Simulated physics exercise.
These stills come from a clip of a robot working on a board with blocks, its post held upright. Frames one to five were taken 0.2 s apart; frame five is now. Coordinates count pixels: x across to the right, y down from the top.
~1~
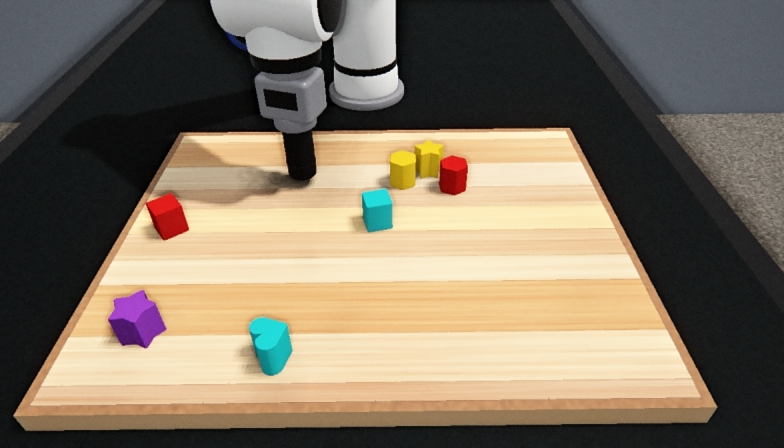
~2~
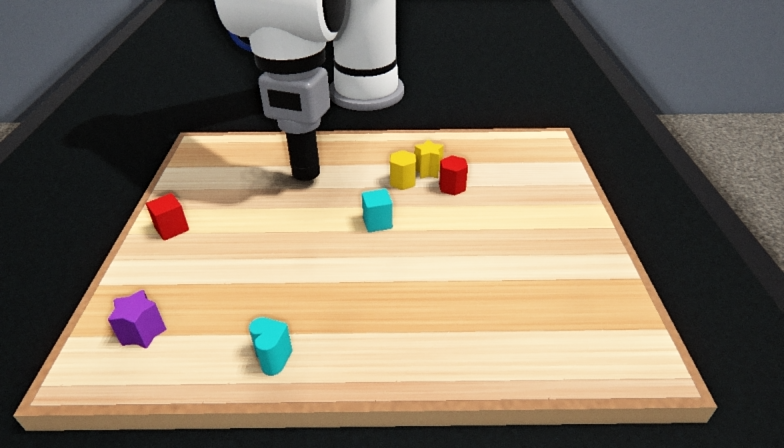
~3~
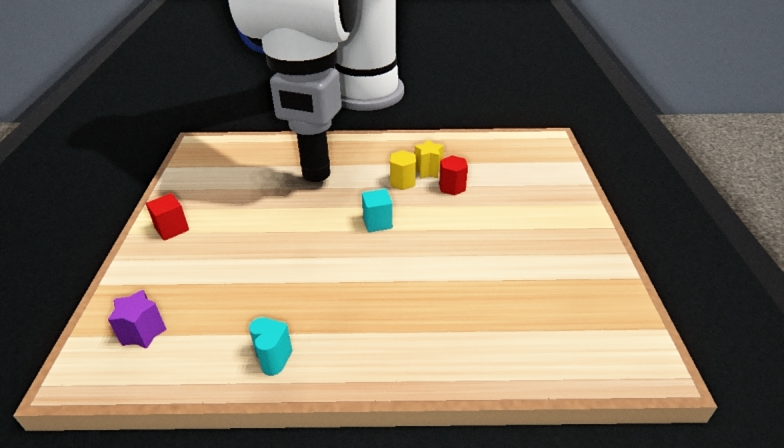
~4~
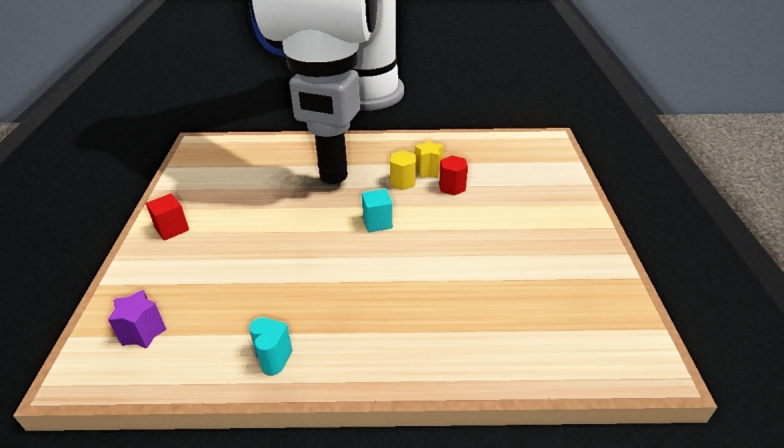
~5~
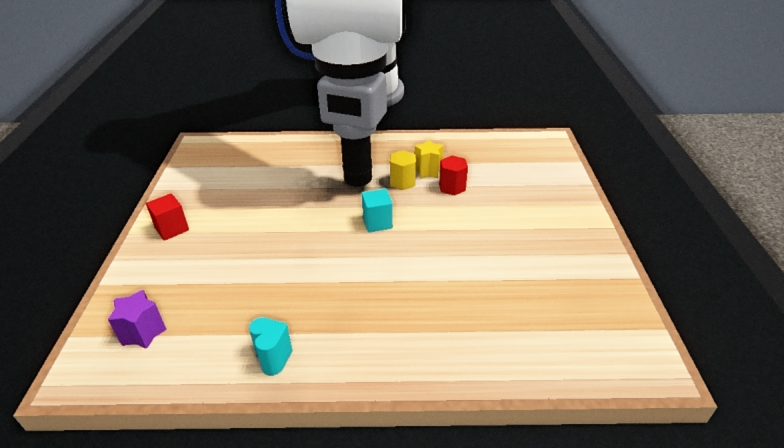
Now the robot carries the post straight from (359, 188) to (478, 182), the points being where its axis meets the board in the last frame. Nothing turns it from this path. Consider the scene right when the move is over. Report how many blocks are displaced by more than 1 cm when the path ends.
Three or more.
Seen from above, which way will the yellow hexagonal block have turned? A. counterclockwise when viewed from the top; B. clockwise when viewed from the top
The answer is A.
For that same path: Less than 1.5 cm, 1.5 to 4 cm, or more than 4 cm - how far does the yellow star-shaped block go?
Displacement: Past 4 cm.
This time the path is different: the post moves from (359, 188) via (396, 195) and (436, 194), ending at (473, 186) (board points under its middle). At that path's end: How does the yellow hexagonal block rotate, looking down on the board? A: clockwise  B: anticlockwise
B
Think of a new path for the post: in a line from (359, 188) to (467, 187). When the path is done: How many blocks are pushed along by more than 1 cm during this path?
I expect three or more blocks to be moved by more than 1 cm.
On the path given first. One third of the way, post at (399, 178); yellow hexagonal block at (423, 154), turned 25° anticlockwise; yellow star-shaped block at (438, 145), turned 25° anticlockwise.
Two thirds of the way, post at (439, 176); yellow hexagonal block at (455, 148), turned 70° anticlockwise; yellow star-shaped block at (451, 136), turned 70° anticlockwise; red hexagonal block at (467, 165), turned 20° clockwise.
At the end, post at (479, 174); turquoise square block still; yellow hexagonal block at (476, 143), turned 140° anticlockwise; yellow star-shaped block at (454, 134), turned 100° anticlockwise; red hexagonal block at (504, 169), turned 60° clockwise.
